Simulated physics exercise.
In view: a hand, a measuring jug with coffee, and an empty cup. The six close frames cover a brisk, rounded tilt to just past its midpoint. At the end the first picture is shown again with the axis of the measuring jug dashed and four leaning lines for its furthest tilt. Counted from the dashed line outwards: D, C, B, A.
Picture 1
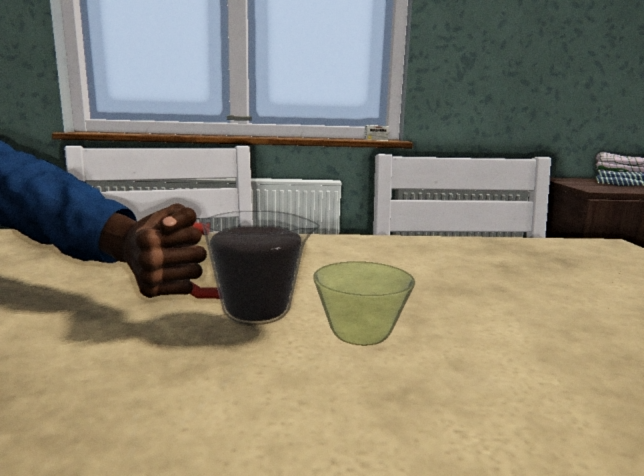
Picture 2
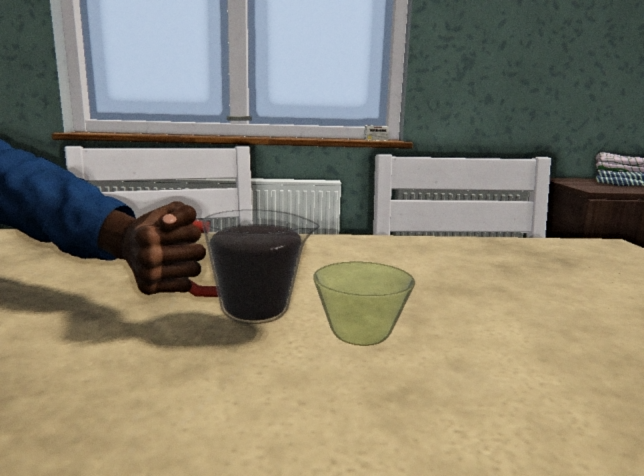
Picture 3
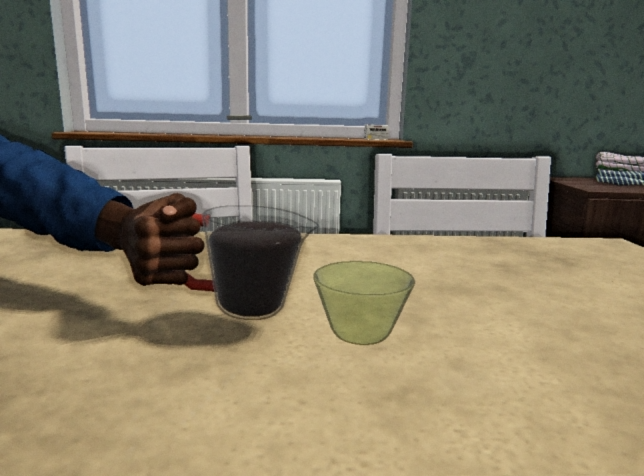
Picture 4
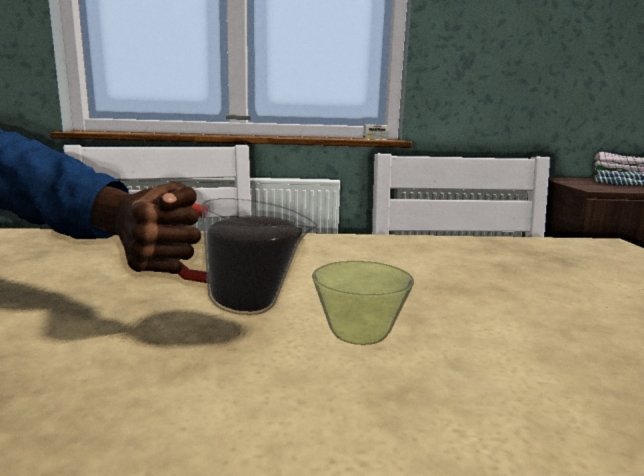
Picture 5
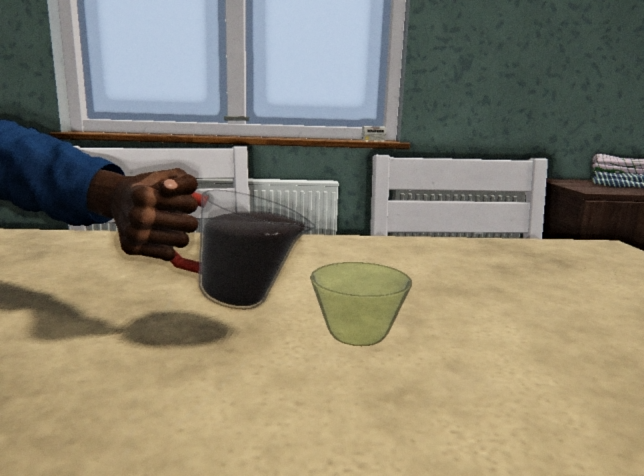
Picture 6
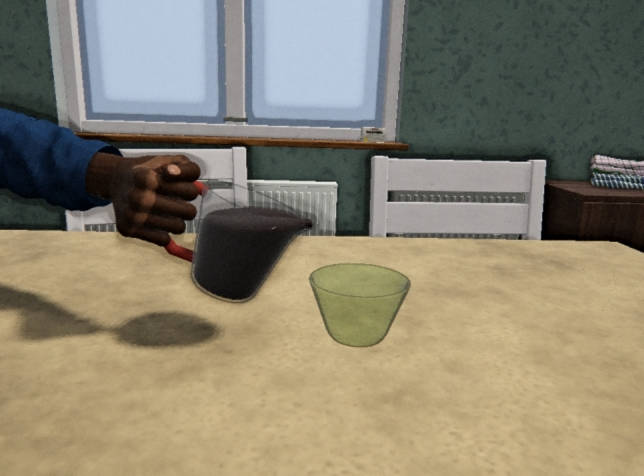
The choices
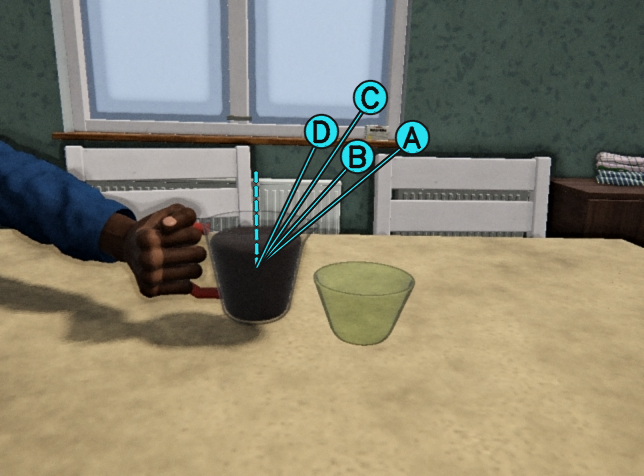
At a table, a hand lifts a jug of dark liquid and tilts it rightward.
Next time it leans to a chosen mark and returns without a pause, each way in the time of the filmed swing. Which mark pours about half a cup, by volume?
A.
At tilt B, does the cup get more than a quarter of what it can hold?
Yes.
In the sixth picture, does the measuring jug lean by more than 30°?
No, it does not.
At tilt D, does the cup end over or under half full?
Under half.
On the marked copy, A at (400, 148); B at (346, 169); C at (361, 112); D at (314, 147).
With A, the cup ends with about 52 % of what it can hold.
With B, the cup ends with about 35 % of what it can hold.
With C, the cup ends with about 21 % of what it can hold.
With D, the cup ends with about 9 % of what it can hold.
